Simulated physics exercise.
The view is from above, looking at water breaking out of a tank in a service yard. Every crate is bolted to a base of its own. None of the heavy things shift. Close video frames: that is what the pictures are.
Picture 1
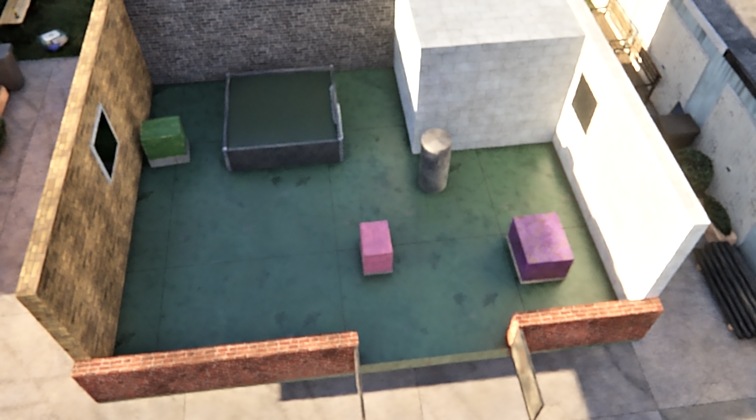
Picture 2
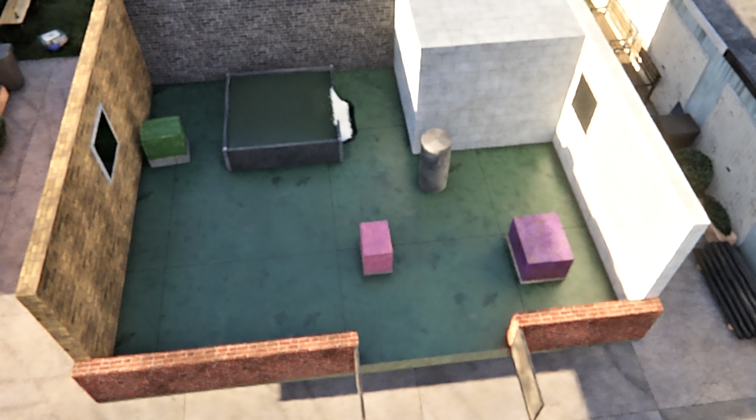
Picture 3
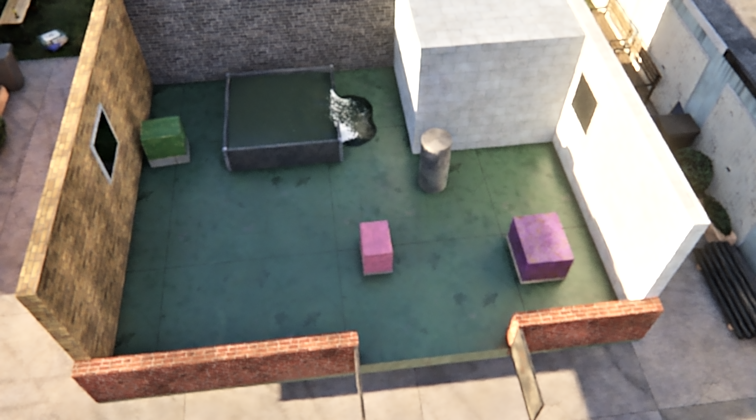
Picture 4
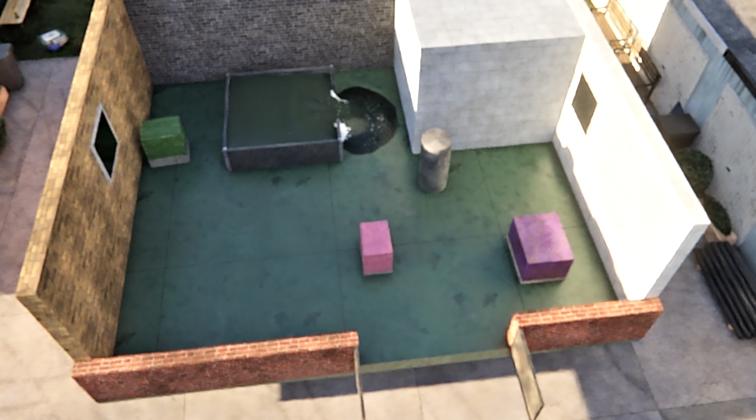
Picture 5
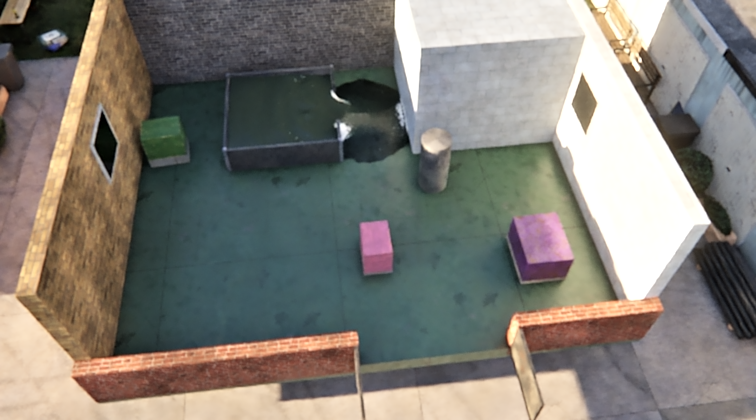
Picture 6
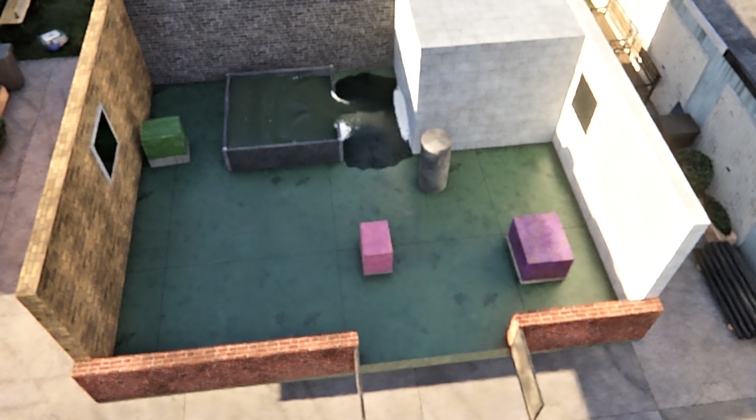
We see a walled yard from above, where water bursts through the right side of a dark tank, spreads across the green floor as a dark pool, and splashes against the white block, while the coloured boxes stay still.
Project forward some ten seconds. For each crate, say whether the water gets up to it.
Result: Green crate: Remains dry; purple crate: Remains dry; pink crate: Becomes wet.
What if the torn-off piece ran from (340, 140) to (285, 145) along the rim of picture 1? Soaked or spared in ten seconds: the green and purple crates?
First, the green crate is not reached; second, the purple crate is flooded.
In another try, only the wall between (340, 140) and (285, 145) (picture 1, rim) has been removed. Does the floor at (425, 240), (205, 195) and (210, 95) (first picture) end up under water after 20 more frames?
Soaked, untouched, untouched.
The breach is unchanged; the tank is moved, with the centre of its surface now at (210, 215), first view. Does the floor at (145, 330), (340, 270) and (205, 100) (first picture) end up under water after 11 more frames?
As listed: Clear, flooded, free of water.
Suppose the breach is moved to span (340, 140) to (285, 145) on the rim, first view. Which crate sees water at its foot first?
It's the pink crate.
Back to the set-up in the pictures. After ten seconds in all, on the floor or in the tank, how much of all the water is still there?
Roughly 90 %.
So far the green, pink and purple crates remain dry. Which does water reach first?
Simply the pink one.
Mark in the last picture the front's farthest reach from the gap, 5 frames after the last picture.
I'd go with roughly (445, 171).
A moment on, water covers 10 % of the floor; the green crate not reached, the purple crate not reached, the pink crate not reached.
Next, water covers 15 % of the floor; the green crate not reached, the purple crate not reached, the pink crate water round its plinth.
Then, water covers 35 % of the floor; the green crate not reached, the purple crate not reached, the pink crate water round its plinth.
Later, water covers 65 % of the floor; the green crate water round its plinth, the purple crate water round its plinth, the pink crate water round its plinth.
In the end, water covers 90 % of the floor; the green crate stayed above the water, the purple crate stayed above the water, the pink crate was topped.
